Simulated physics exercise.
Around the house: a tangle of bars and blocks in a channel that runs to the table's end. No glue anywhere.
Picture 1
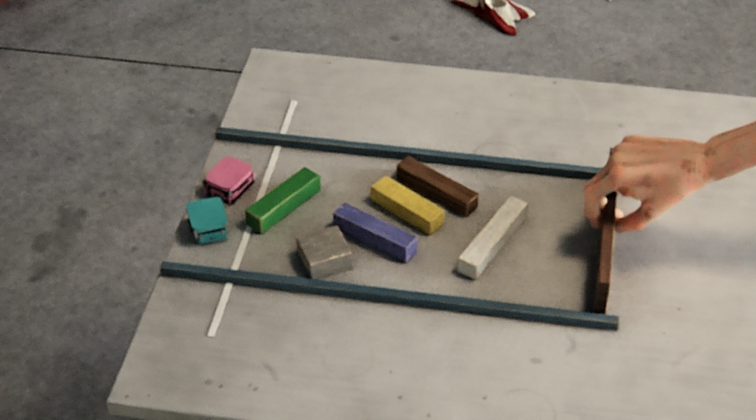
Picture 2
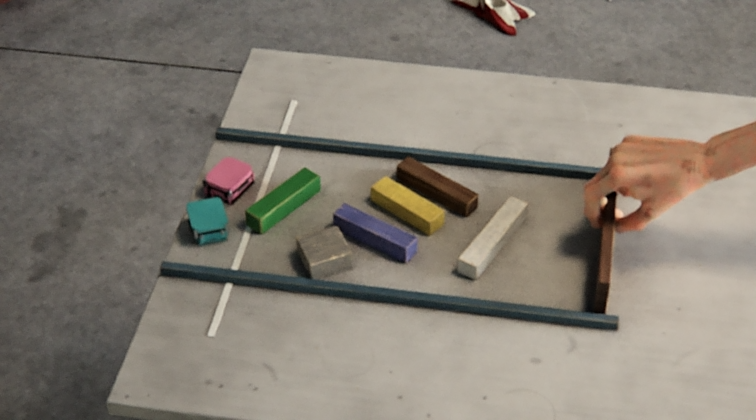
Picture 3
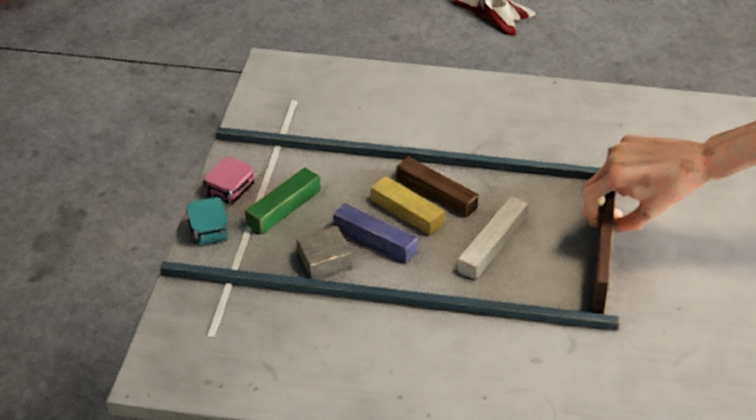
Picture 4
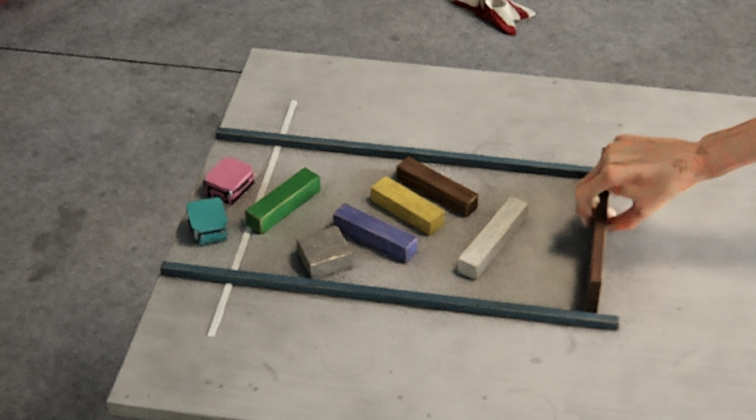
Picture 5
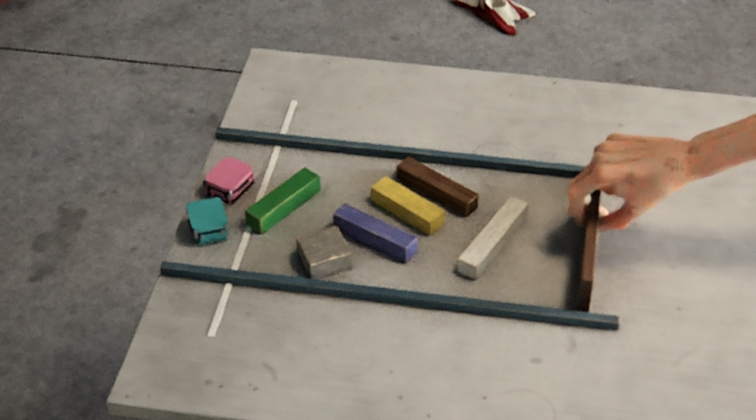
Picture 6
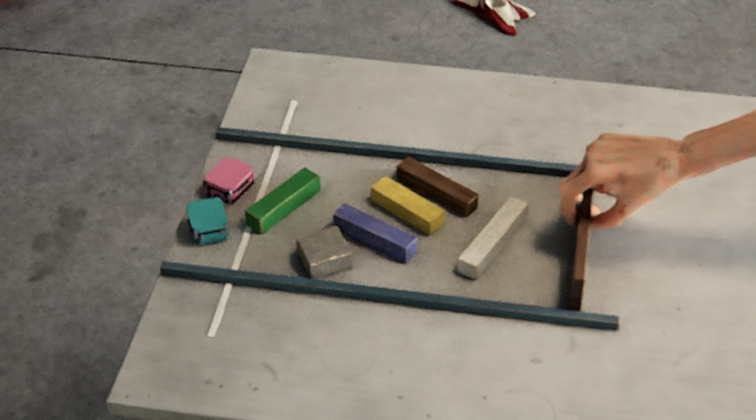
On a pale tabletop, a hand held a dark reddish-brown board upright between two rails and slid it slightly left, while the colourful bars and blocks and the pink and turquoise cases stayed still.
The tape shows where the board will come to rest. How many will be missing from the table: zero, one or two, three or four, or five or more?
The number that fall off is three or four.
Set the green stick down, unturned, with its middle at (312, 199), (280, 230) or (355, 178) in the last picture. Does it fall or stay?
The green stick comes down; is lost; is lost.
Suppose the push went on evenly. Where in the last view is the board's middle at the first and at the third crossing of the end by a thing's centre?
About (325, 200), then (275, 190).
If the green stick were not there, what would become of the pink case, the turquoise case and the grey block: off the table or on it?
The pink case goes over; the turquoise case falls; the grey block holds on.
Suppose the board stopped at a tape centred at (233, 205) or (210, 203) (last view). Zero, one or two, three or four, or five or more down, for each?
In that order: Five or over; 5 or more.
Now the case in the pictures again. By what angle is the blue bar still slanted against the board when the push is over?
Roughly 40° out of line.
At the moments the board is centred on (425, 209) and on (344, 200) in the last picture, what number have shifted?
By then 4, and 7.
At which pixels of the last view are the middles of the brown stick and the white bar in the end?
The brown stick at (217, 158), the white bar at (243, 209).
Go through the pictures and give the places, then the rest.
The first picture shows turquoise case (208, 222); pink case (229, 181); green stick (284, 200); board (608, 230); tape (256, 208).
The second picture shows pink case (229, 181); brown stick (437, 186).
The third picture shows green stick (284, 200); grey block (324, 253).
The fourth picture shows turquoise case (208, 222); board (599, 229).
The fifth picture shows pink case (229, 181); white bar (494, 237).
The sixth picture shows turquoise case (208, 222); pink case (229, 181); green stick (284, 200); board (584, 227); tape (256, 208).
Early on, none off yet; turquoise case at rest near (208, 222); pink case at rest near (229, 181); green stick at rest near (284, 200).
Finally, the number that fall off is three or four; lost, green stick, pink case and turquoise case.
